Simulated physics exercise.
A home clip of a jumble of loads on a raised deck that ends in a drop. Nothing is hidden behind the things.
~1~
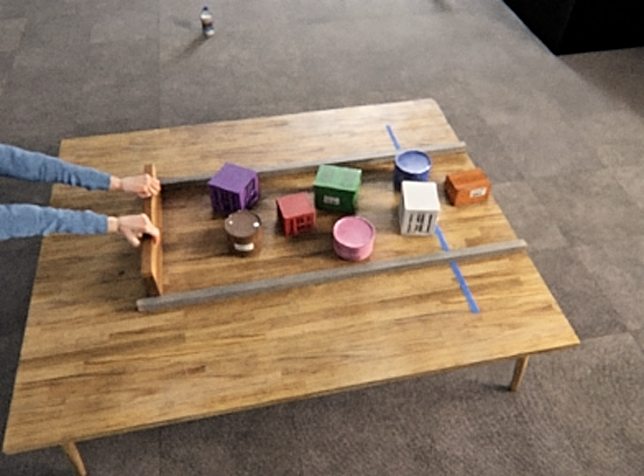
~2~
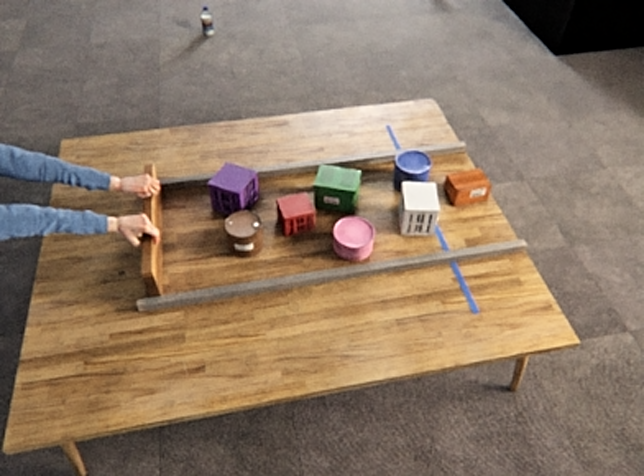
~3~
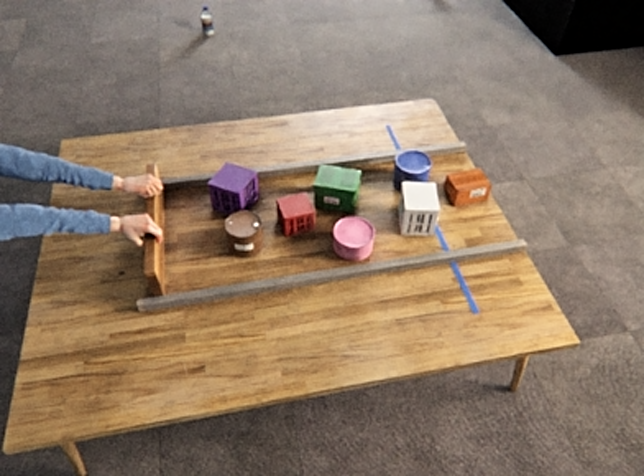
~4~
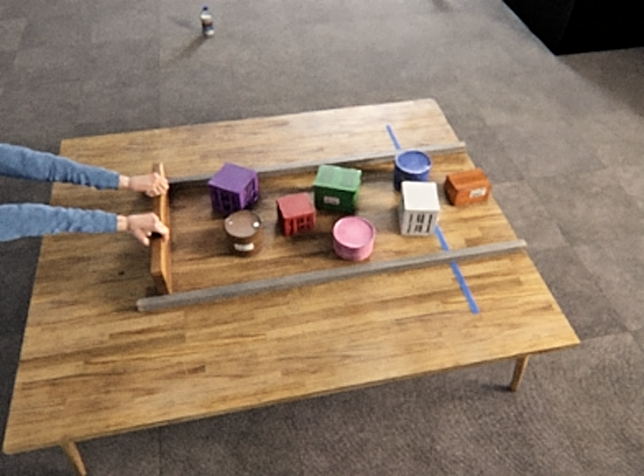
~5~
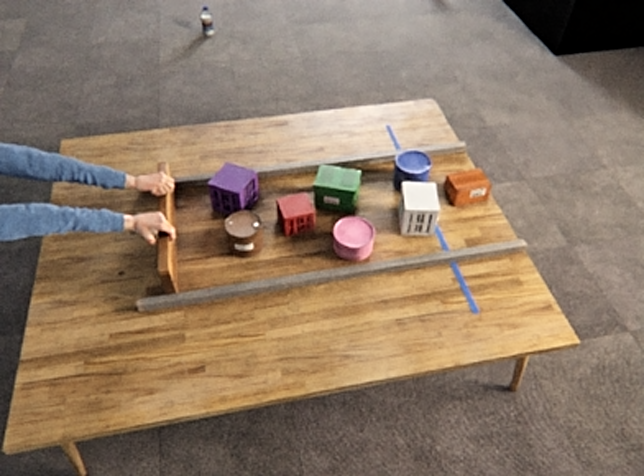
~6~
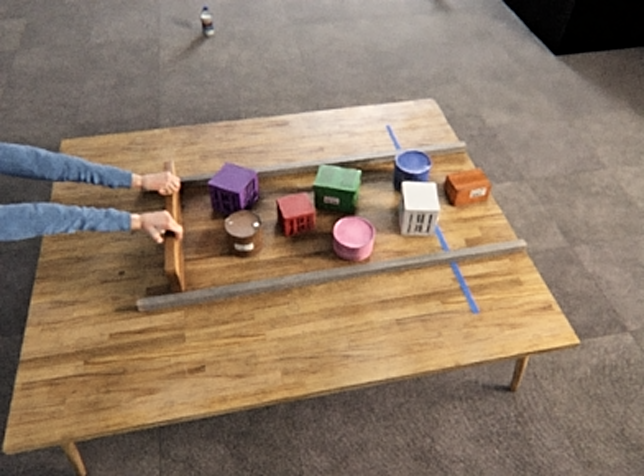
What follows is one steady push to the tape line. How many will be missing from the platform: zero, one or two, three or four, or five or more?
The number that fall off is one or two.
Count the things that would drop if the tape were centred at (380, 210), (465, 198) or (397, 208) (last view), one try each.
Try by try, 0, 4 and 0.
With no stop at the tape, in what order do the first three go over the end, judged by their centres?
In order: The orange box, then the blue pail, then the white crate.
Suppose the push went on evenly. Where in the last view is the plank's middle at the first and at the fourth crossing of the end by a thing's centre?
First at (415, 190), next at (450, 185).
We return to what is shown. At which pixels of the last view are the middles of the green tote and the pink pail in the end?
First (463, 177), then (470, 231).
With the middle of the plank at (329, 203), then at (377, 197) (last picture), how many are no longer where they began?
At the one place 5, at the other 8.
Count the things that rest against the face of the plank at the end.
The number is 3.
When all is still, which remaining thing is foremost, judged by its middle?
It is the white crate.
Soon after, none off yet; orange box at rest near (467, 187); blue pail at rest near (411, 173); white crate at rest near (418, 209).
By the end, the number that fall off is one or two; fallen, blue pail and orange box.
